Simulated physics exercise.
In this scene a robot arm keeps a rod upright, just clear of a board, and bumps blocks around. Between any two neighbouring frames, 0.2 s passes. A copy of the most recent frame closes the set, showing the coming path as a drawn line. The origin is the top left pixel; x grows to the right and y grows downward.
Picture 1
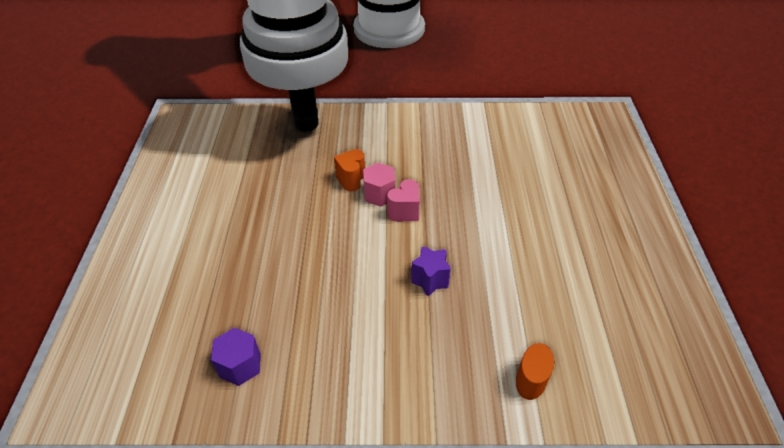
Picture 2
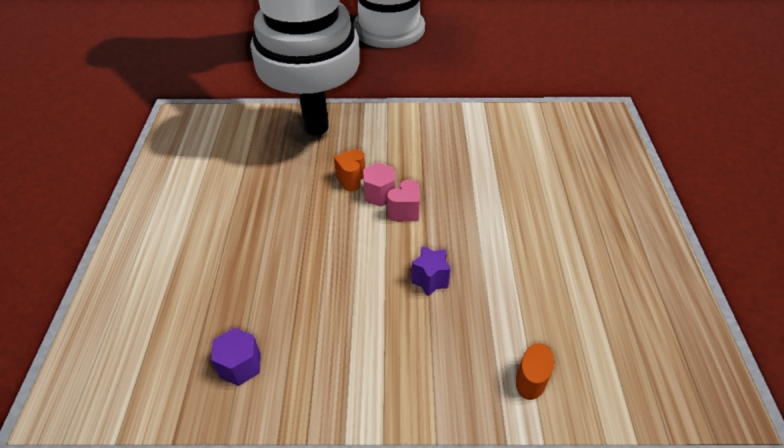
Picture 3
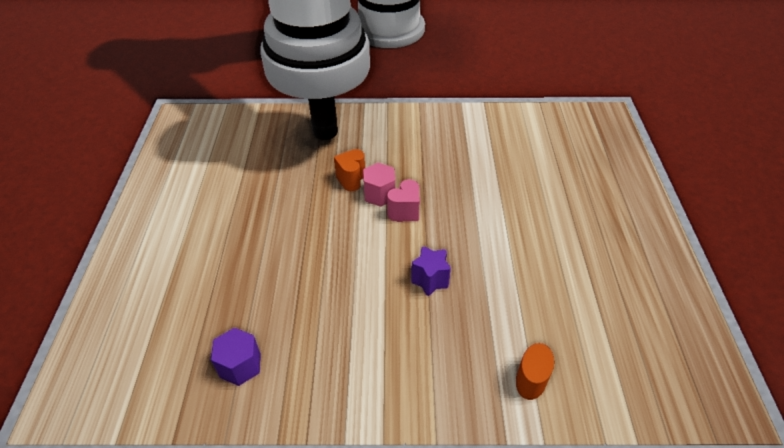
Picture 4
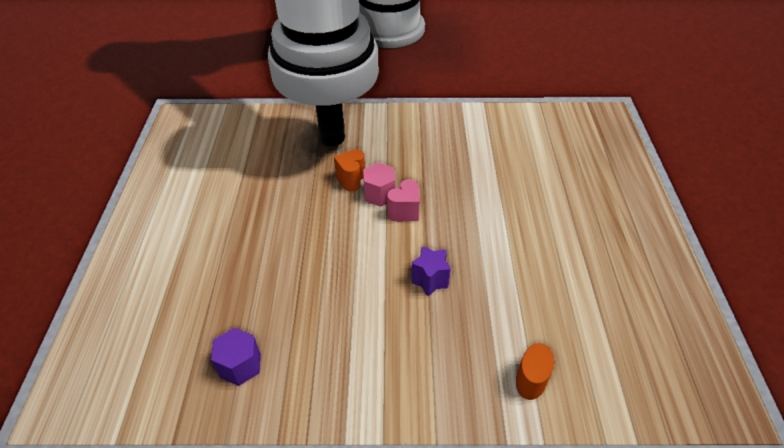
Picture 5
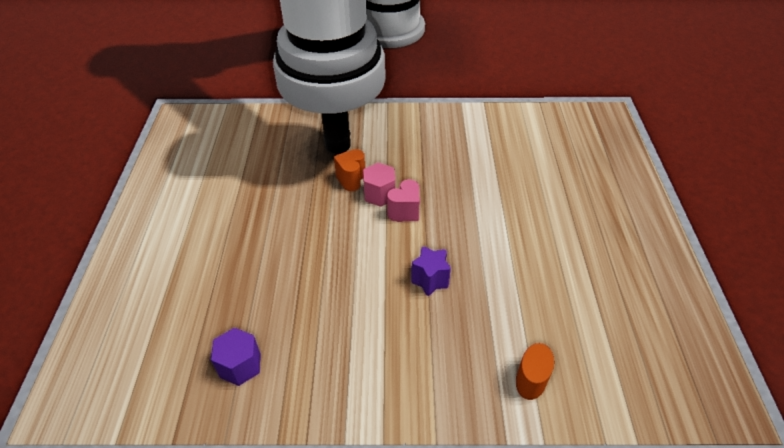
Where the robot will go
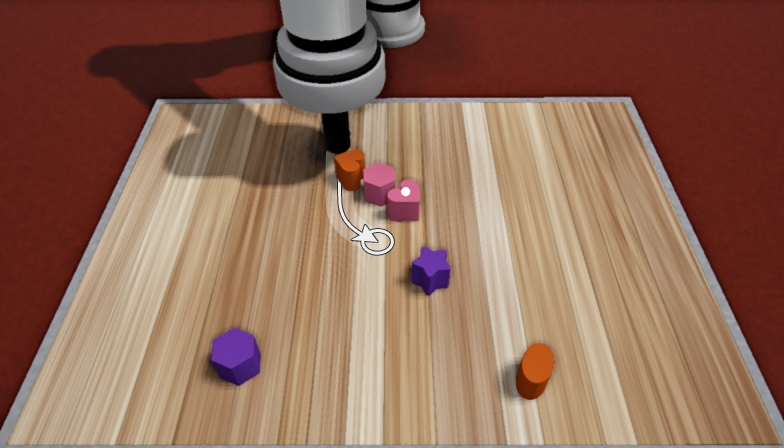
The clip opens on a robot arm holding a dark rod above the far side of a wooden board scattered with orange, pink and purple blocks. The arm moves gradually right and slightly nearer, bringing the rod close beside the orange heart block, while all the blocks stay where they are.
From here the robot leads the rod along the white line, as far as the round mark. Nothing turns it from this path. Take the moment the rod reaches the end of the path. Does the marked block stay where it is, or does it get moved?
By then it is displaced.
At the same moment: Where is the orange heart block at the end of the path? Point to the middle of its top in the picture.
I predict (402, 210).
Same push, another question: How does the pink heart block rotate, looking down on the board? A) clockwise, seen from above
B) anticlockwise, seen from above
I'll go with B - anticlockwise, seen from above.
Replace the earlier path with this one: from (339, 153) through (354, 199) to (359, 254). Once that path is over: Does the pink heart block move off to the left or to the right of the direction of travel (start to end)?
The pink heart block goes left.
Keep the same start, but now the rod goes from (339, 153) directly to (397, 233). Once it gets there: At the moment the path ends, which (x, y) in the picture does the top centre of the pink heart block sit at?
It will end up at (453, 205).
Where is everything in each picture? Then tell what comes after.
In the first frame, tip of the rod (307, 125), middles of tops, orange heart block (350, 159), pink hexagonal block (379, 174), pink heart block (406, 192), purple star block (432, 260).
In the second frame, rod (317, 128), nothing pushed.
In the third frame, rod (326, 133), nothing pushed.
In the fourth frame, rod (333, 139), nothing pushed.
In the fifth frame, rod (338, 146), orange heart block (350, 159), pink hexagonal block (379, 174), pink heart block (406, 192), purple star block (432, 260).
The line goes from (339, 153) over (339, 183) and (344, 217) to (378, 242); the dot is on the pink heart block.
The first path, step by step. One third of the way, rod (339, 178); orange heart block (356, 178), turned 25° anticlockwise; pink hexagonal block (384, 176).
Two thirds of the way, rod (343, 210); orange heart block (370, 195), turned 65° anticlockwise; pink hexagonal block (387, 177), turned 25° anticlockwise.
At the end, rod (377, 235); orange heart block (402, 210), turned 105° anticlockwise; pink hexagonal block (387, 177), turned 25° anticlockwise; pink heart block (424, 190), turned 55° anticlockwise; purple star block unmoved.
